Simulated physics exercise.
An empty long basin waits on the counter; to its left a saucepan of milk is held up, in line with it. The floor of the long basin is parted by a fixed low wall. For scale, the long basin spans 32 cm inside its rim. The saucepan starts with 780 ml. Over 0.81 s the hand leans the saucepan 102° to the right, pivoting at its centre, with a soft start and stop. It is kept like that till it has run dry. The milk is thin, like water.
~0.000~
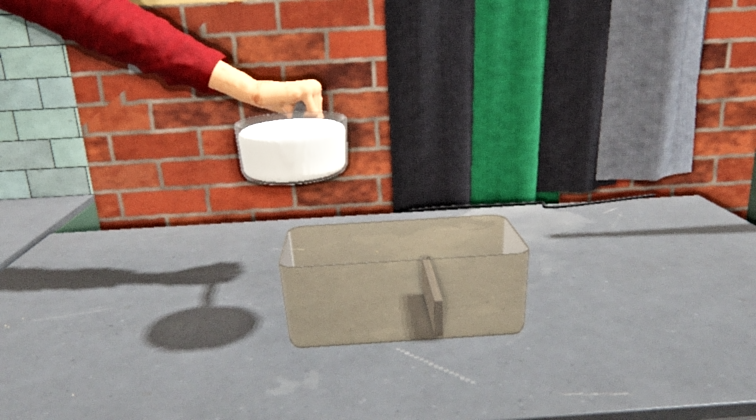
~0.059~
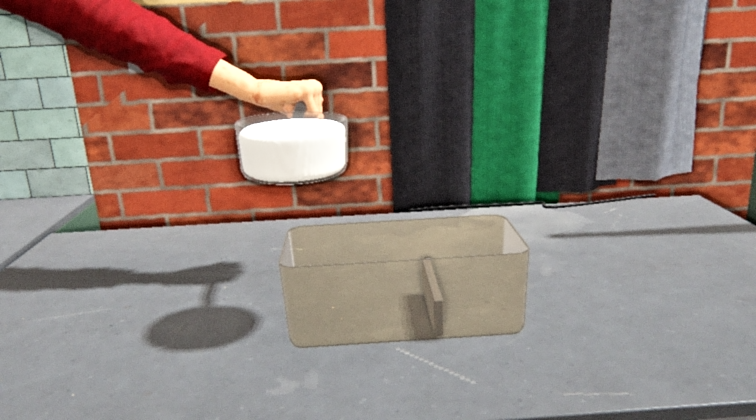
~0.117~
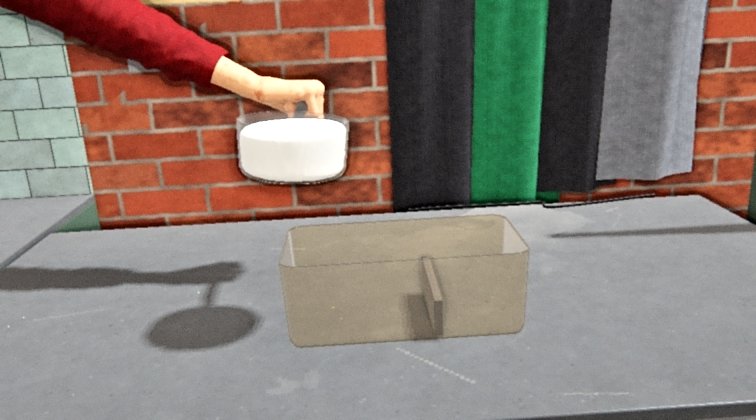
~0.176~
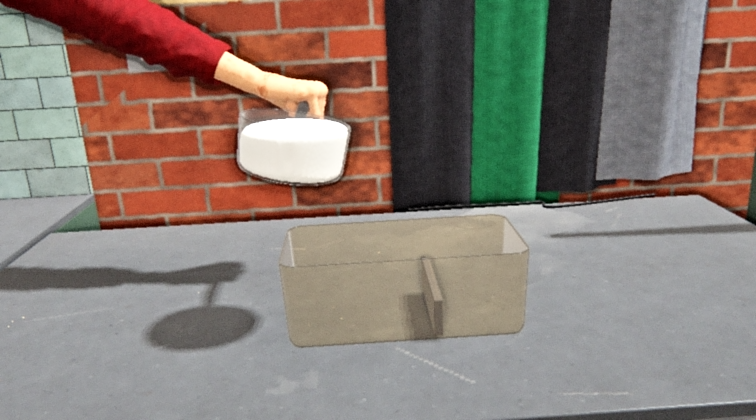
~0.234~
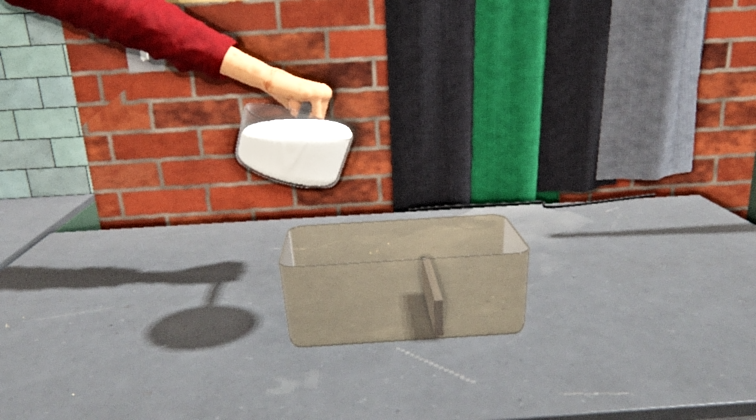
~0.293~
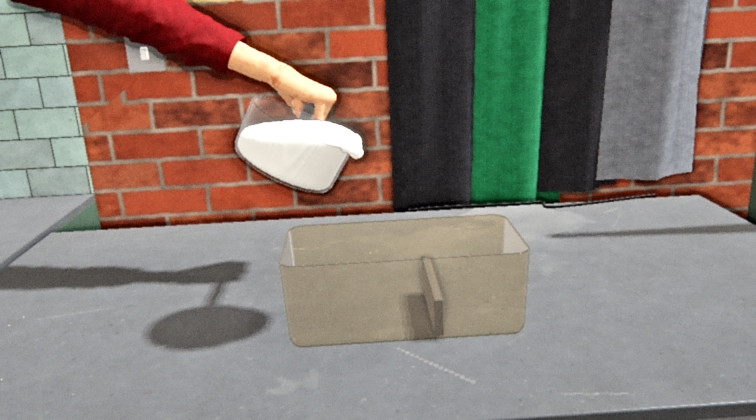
At the start, a red-sleeved arm holds a clear saucepan of milk level above a grey counter, up and to the left of an empty long basin. The hand then gradually leans the saucepan to the right, and the milk shifts toward the lowered side, beginning to bulge over the rim.
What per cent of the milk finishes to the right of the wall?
The far part has some 4 per cent.
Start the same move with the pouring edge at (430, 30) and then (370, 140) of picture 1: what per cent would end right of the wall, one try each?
In turn about 75 and 20 per cent.
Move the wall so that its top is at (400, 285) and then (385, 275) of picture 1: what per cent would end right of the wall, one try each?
First 50, then 70 per cent.
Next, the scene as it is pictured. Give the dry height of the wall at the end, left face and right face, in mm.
Left about 26 mm, right about 50 mm.
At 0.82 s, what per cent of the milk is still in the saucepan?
Near 5 in a hundred.
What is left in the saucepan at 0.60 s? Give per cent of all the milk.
Some 26 per cent.
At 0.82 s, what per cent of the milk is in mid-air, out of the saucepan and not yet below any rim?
Near 8 in a hundred.
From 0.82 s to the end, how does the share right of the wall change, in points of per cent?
The share moves up, by some 3 per cent.
After 0.60 s the tilt is 86° and 27 per cent is still to pour, 35 is left of the wall and 0 right of it.
After 0.82 s the tilt is 102° and 5 per cent is still to pour, 86 is left of the wall and 1 right of it.
After 1.06 s the tilt is 102° and 0 per cent is still to pour, 94 is left of the wall and 3 right of it.
After 1.31 s the tilt is 102° and 0 per cent is still to pour, 95 is left of the wall and 4 right of it.
In the end 95 per cent lies left of the wall, 4 right of it and 1 outside.
